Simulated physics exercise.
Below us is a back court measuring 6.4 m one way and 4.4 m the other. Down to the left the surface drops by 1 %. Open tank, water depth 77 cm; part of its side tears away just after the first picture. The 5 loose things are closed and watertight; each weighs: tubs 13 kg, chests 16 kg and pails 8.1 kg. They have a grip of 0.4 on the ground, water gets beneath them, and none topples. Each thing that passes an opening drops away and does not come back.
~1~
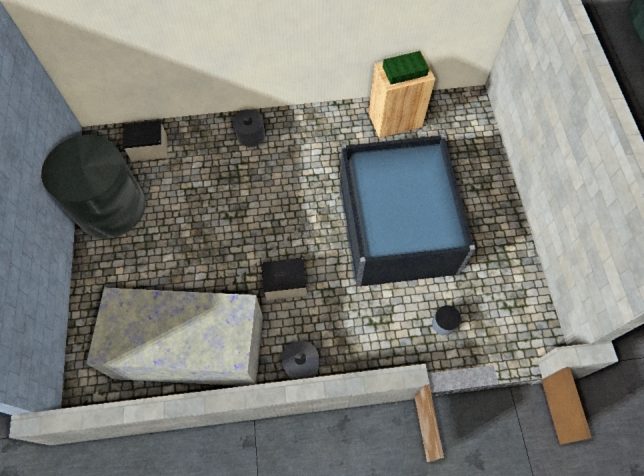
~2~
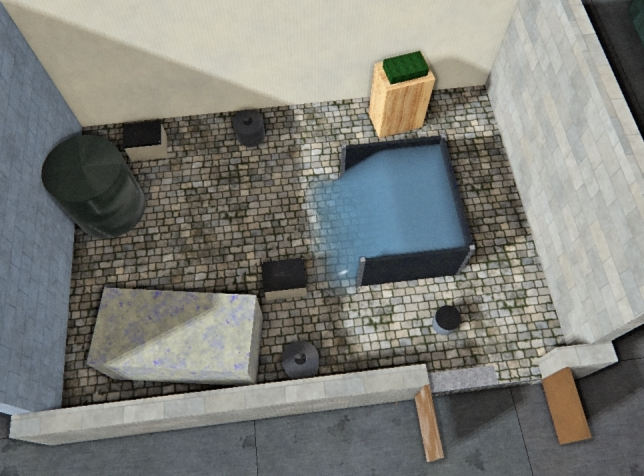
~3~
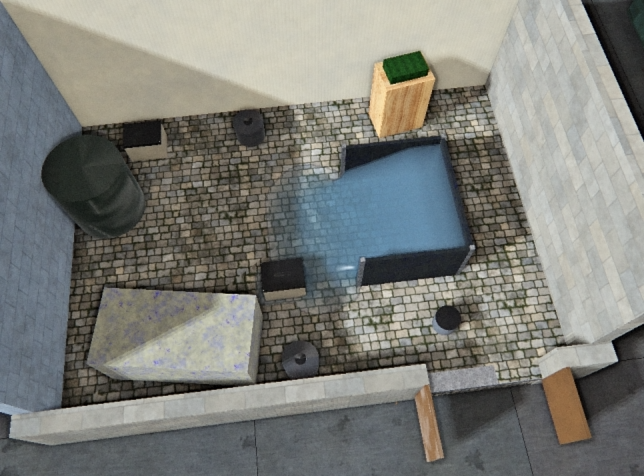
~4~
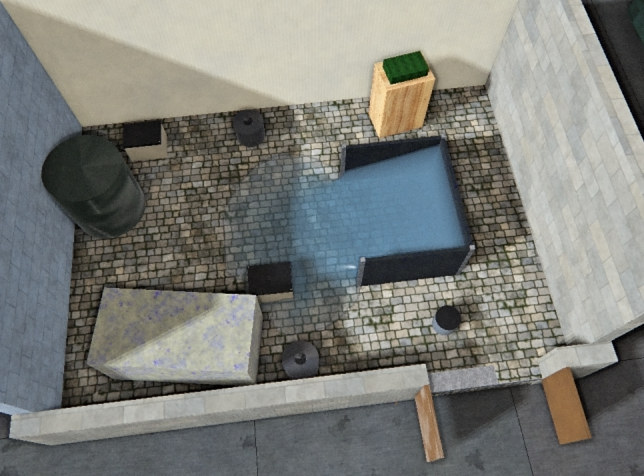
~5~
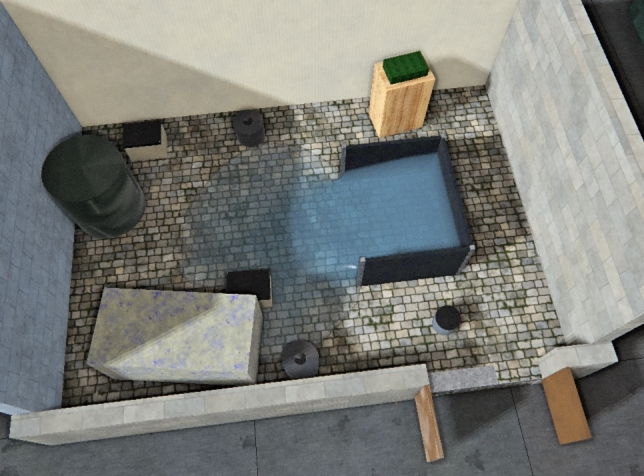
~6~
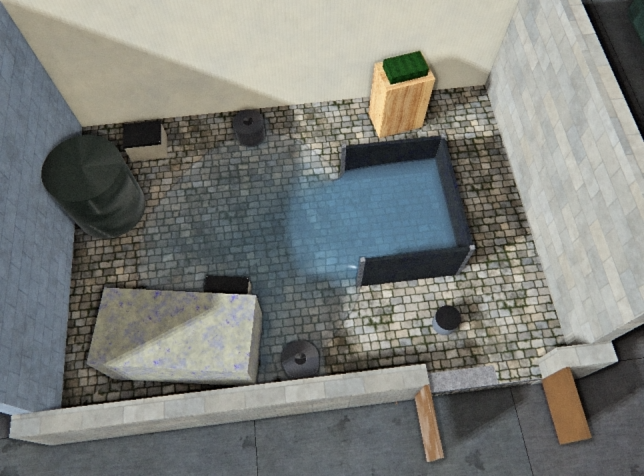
In a walled cobbled court, water spreads left from an open-sided tank and pushes a dark box leftward.
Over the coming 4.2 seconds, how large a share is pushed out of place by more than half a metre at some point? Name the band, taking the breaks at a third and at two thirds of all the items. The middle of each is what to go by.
The answer is the top band, two thirds or more.
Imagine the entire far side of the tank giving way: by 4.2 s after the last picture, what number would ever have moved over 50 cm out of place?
Result: 2.
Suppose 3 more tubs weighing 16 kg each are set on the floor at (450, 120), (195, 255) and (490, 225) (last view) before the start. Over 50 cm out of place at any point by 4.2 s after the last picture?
Respectively: Doesn't reach it; tops it; doesn't reach it.
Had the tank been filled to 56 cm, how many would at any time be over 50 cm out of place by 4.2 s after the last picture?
Count under that change: 2.
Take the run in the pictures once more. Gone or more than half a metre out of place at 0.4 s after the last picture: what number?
At that moment it comes to 1.
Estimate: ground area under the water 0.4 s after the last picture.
The covered patch comes to about 12 m2.
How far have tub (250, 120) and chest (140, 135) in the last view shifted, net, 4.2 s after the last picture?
In turn: 120 cm, 80 cm.
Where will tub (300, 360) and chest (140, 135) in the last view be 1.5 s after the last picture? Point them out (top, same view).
Roughly (332, 334), then roughly (84, 122).
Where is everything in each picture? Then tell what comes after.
The first picture shows a chest at (284, 274) rests on the ground; a tub at (248, 121), on the bottom; 2.0 m2 under water; 0 of 5 have shifted.
The second picture shows a chest at (284, 274), on the bottom; a tub at (248, 121) rests on the ground; 3.0 m2 under water; 0 of 5 have shifted.
The third picture shows a chest at (283, 274), on the bottom; a tub at (248, 121) rests on the ground; water covers 4.2 m2; 0 of 5 have shifted.
The fourth picture shows a chest at (270, 278), on the bottom, 19 cm from its start; a tub at (248, 121), on the bottom; 5.8 m2 under water; 1 of 5 have shifted.
The fifth picture shows a chest at (249, 285), on the bottom, 47 cm from its start; a tub at (248, 121) rests on the ground; 7.5 m2 under water; 1 of 5 have shifted.
The sixth picture shows a chest at (226, 291) rests on the ground, 76 cm from its start; a tub at (248, 121) rests on the ground; water covers 9.2 m2; 1 of 5 have shifted.
Then, 0.4 s after the last picture 1 of 5 are over 50 cm from their spots; 0 afloat.
Then, 1.5 s after the last picture 2 of 5 are over 50 cm from their spots; 2 afloat.
Then, 2.8 s after the last picture 2 of 5 are over 50 cm from their spots; 2 afloat.
Then, 4.2 s after the last picture 4 of 5 are over 50 cm from their spots, and 4 have been at some point; 2 afloat.
